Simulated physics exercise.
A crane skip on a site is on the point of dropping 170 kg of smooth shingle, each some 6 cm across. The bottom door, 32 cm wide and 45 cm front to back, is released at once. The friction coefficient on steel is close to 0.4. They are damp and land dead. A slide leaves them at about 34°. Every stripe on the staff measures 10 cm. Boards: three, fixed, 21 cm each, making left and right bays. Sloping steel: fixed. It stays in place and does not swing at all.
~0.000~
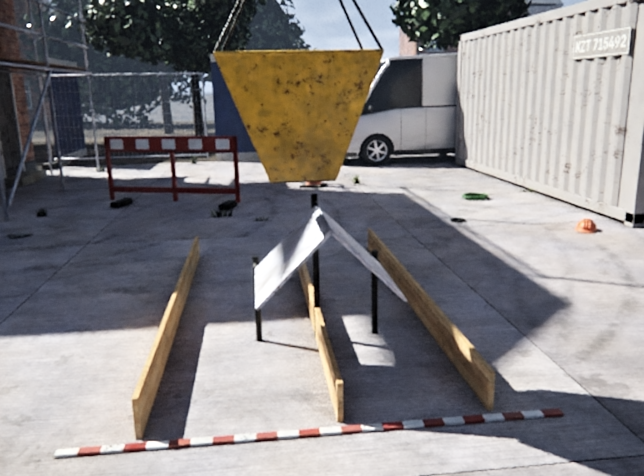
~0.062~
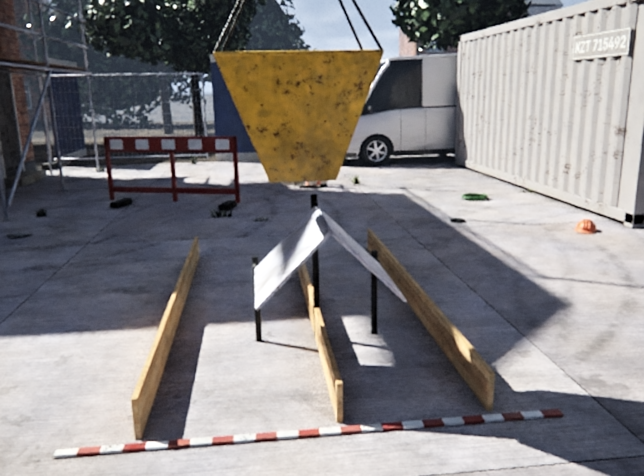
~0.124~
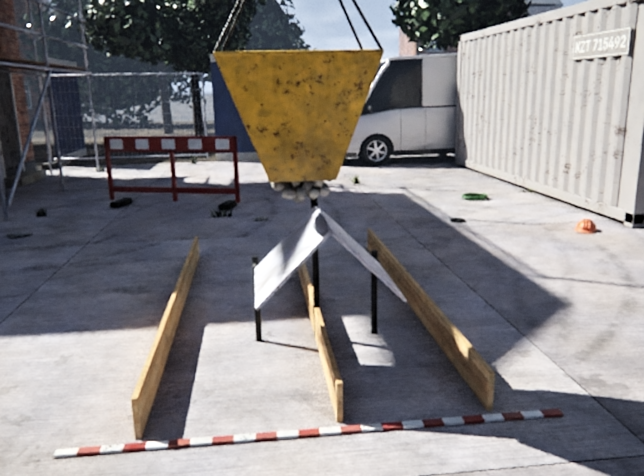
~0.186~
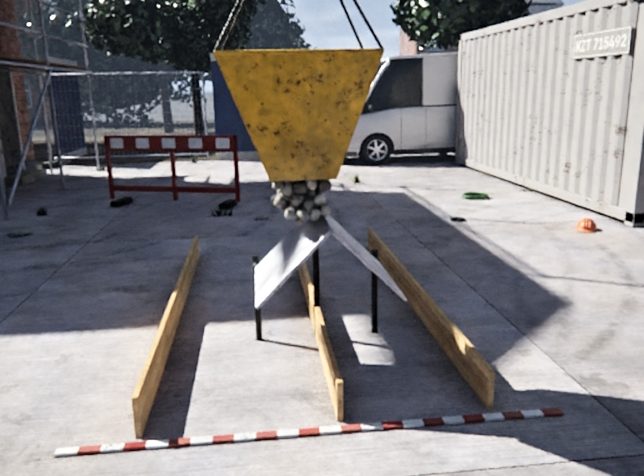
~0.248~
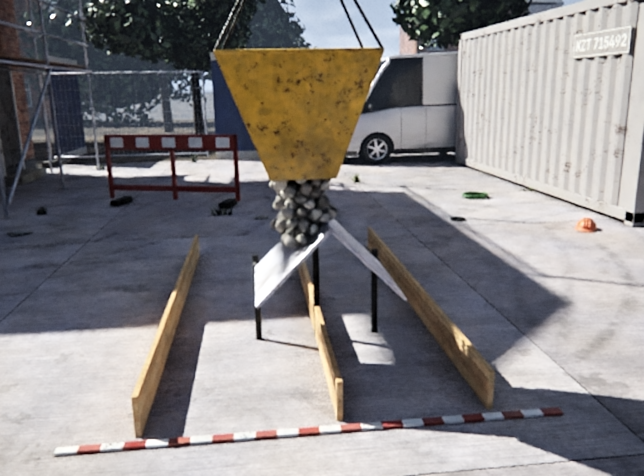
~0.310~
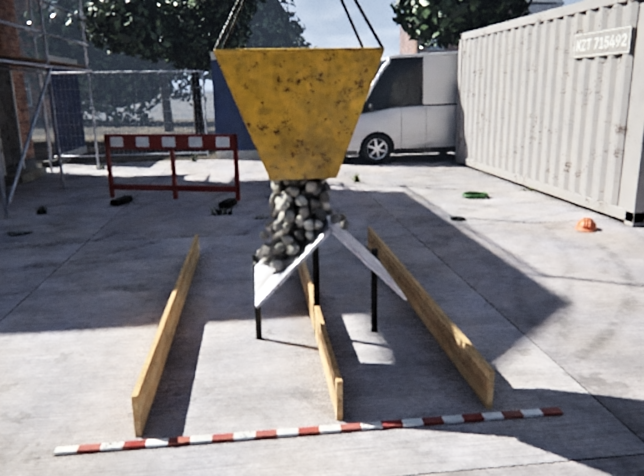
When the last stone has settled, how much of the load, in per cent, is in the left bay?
Roughly 92 in every hundred.
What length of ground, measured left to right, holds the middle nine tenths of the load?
I'd put it at close to 160 cm.
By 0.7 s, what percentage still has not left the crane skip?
I'd put it near 15 per cent.
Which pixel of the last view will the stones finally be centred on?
(204, 366).
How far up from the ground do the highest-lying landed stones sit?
About 24 cm above the ground.
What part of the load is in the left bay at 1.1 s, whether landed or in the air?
Roughly 85 percent by that time.
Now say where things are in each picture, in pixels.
In the first picture, the outlet is at (303, 171); nothing has dropped yet.
In the second picture, the outlet is at (303, 171); 2 % is out.
In the third picture, the outlet is at (303, 171); 8 % is out, the lowest stones still above the boards at (303, 191), 105 cm up.
In the fourth picture, the outlet is at (303, 170); 14 % is out, the lowest stones still above the boards at (303, 211), 93 cm up.
In the fifth picture, the outlet is at (303, 169); 22 % is out, the lowest stones still above the boards at (289, 237), 79 cm up.
In the sixth picture, the outlet is at (303, 169); 31 % is out, the lowest stones still above the boards at (268, 256), 67 cm up.
After 0.7 s, 15 % in the crane skip, 37 % on the steel, 46 % falling or lying in the left bay, 2 % falling or lying in the right bay; the stones farthest right are at (419, 306).
After 1.1 s, 0 % in the crane skip, 9 % on the steel, 84 % falling or lying in the left bay, 7 % falling or lying in the right bay; the stones farthest right are at (443, 345).
After 1.7 s, 0 % in the crane skip, 92 % falling or lying in the left bay, 8 % falling or lying in the right bay; the stones farthest right are at (445, 349).
After 2.6 s, 0 % in the crane skip, 92 % falling or lying in the left bay, 8 % falling or lying in the right bay; the stones farthest right are at (445, 350).
After 4.5 s, 0 % in the crane skip, 92 % in the left bay, 8 % in the right bay; the stones farthest right are at (445, 350).
